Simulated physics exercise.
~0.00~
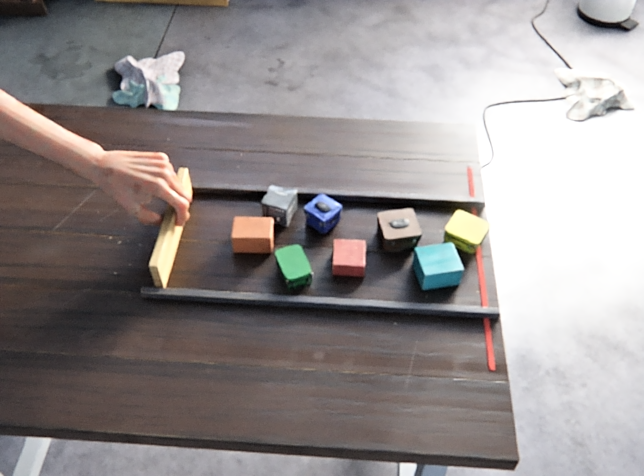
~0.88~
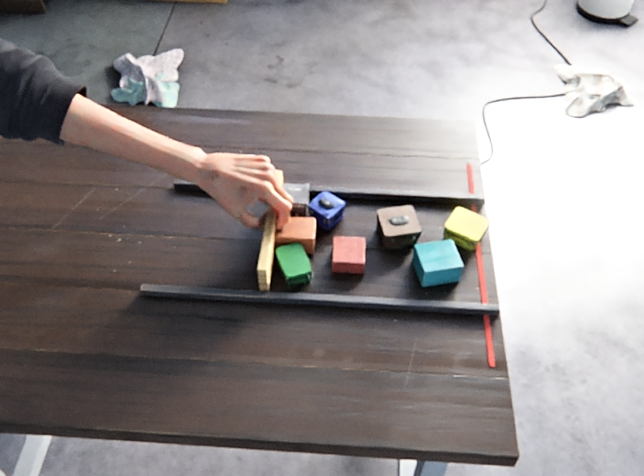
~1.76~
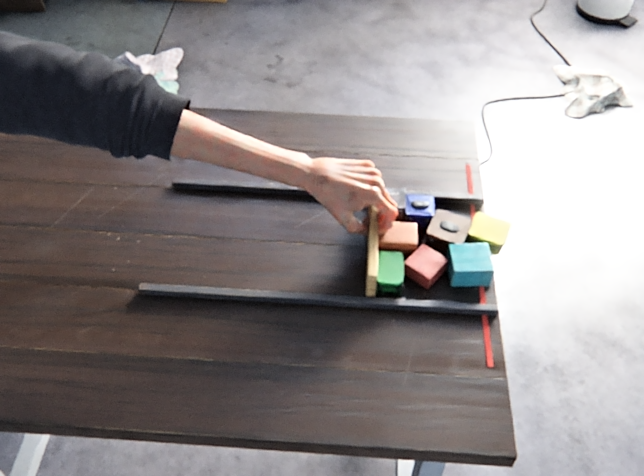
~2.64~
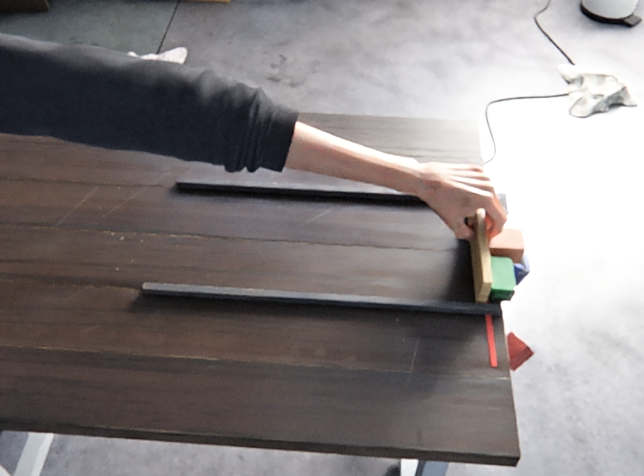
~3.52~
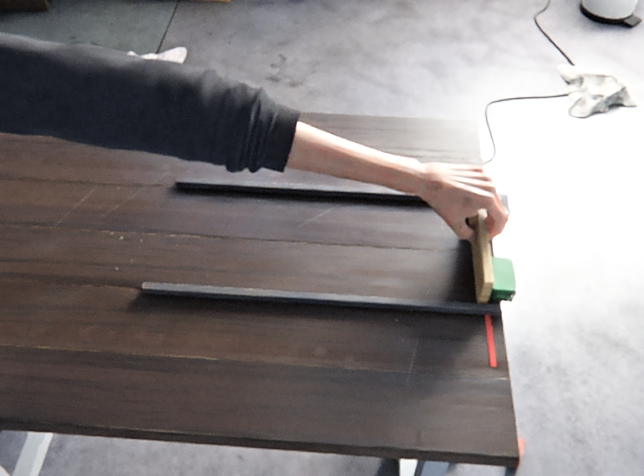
A hand holding an upright wooden board starts at the left of a track between two dark rails on a dark tabletop, seen from above at a slight sway. Ahead lie orange, green, grey, blue, red, brown, turquoise and yellow pieces, with red tape near the right edge. The hand slides the board rightward, gathering the orange and green blocks first, then bunching the rest towards the edge. The yellow piece goes over, and others follow, the red block dropping past the corner. The board stops near the tape, and at least five have fallen, while the green block remains against it at the edge.
